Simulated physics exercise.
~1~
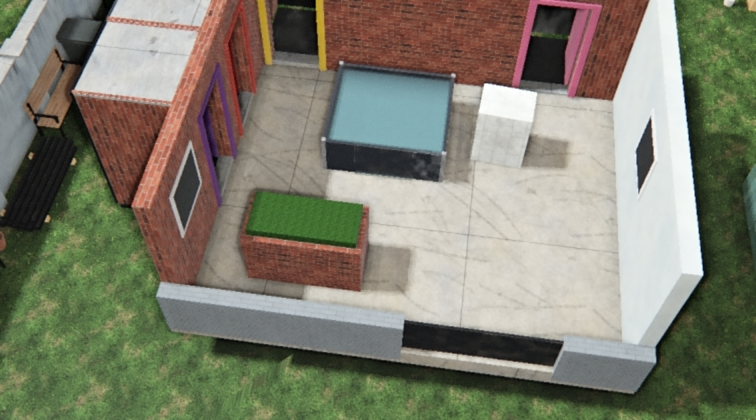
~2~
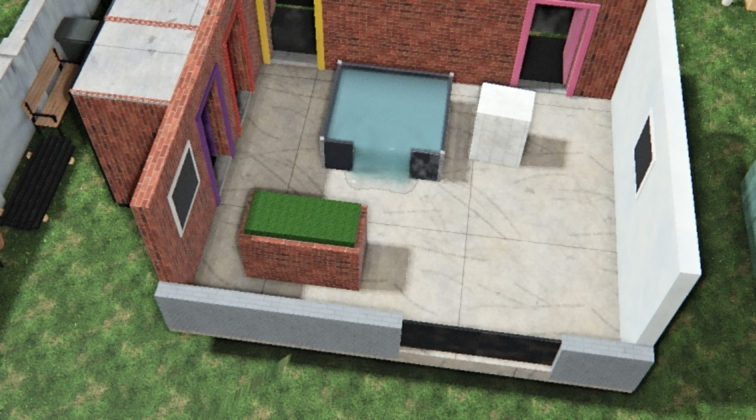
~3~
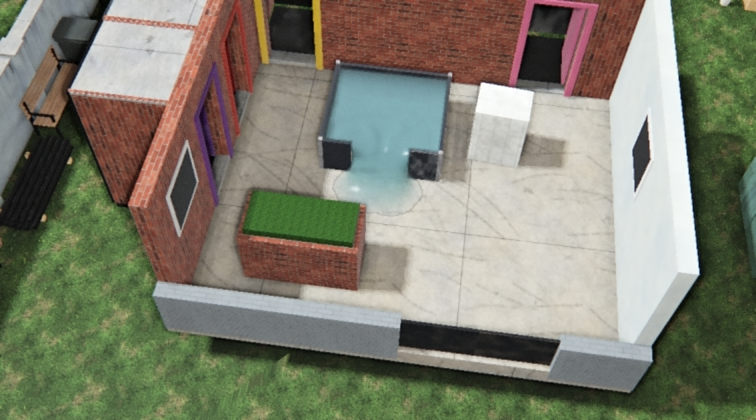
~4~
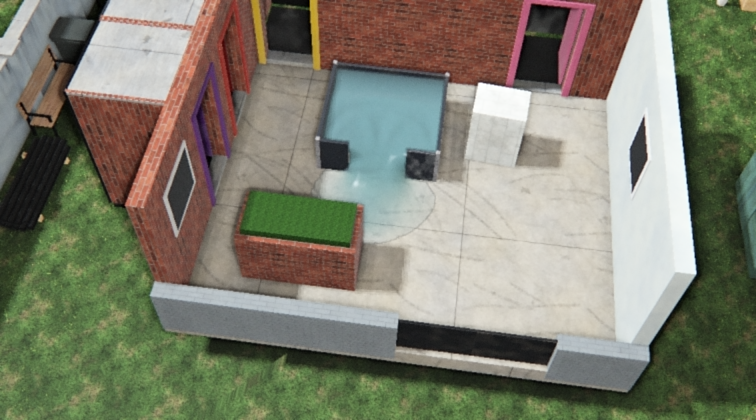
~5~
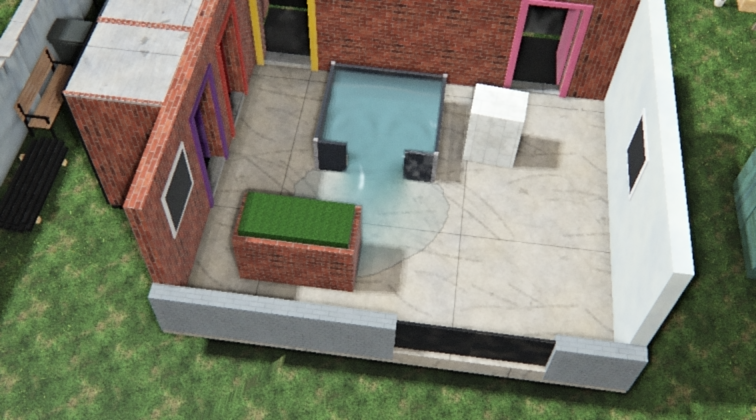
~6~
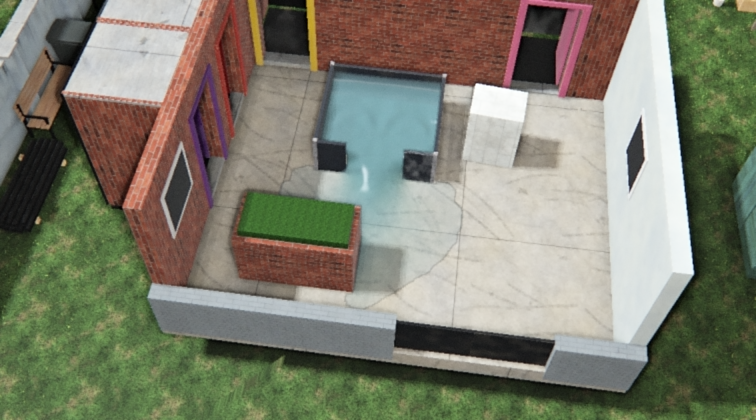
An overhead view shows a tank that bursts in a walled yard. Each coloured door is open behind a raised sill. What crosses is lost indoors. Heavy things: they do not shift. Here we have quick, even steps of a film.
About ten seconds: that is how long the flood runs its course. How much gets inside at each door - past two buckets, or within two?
Outcome: The pink door sees more than two buckets come in. The red door sees no more than two buckets come in. The purple door sees more than two buckets come in. The yellow door sees no more than two buckets come in.
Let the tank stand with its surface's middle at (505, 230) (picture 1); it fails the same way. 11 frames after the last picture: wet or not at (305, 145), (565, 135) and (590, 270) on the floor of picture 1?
As listed: Untouched, untouched, reached.
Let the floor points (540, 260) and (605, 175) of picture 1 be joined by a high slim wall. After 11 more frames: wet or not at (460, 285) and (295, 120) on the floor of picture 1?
Result, in order: Swamped / bone-dry.
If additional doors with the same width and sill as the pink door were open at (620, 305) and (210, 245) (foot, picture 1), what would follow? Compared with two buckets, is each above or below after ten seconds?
In order: Exceeds it, exceeds it.
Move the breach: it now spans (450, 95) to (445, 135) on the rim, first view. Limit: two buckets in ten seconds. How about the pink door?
Note on pink - it gets too much.
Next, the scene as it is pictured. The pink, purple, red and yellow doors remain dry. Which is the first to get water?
The purple-painted one.
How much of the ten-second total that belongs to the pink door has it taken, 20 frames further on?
Around 0 percent.
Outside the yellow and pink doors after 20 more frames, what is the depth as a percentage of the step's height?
The first sits near 50 in a hundred and the second near 0 in a hundred.
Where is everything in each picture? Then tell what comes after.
Still water in the tank at (390, 110), in the first picture.
Water pours out at (381, 163) and has run to (411, 186), in the second picture.
Water pours out at (380, 165) and has run to a hidden place, in the third picture.
The front is at (368, 240), out from the gap at (377, 165), in the fourth picture.
Water pours out at (375, 165) and has run to (369, 270), in the fifth picture.
The front is at (360, 304), out from the gap at (375, 166), in the sixth picture.
A moment on, water covers 25 % of the floor; the pink door not reached, the red door not reached, the purple door not reached, the yellow door not reached.
Next, water covers 40 % of the floor; the pink door not reached, the red door not reached, the purple door under two buckets in, the yellow door not reached.
Then, water covers 55 % of the floor; the pink door not reached, the red door wet at the sill, nothing in, the purple door over two buckets in, the yellow door wet at the sill, nothing in.
Later, water covers 90 % of the floor; the pink door under two buckets in, the red door wet at the sill, nothing in, the purple door far over two buckets in, the yellow door wet at the sill, nothing in.
In the end, water covers 100 % of the floor; the pink door over two buckets in, the red door wet at the sill, nothing in, the purple door far over two buckets in, the yellow door wet at the sill, nothing in.
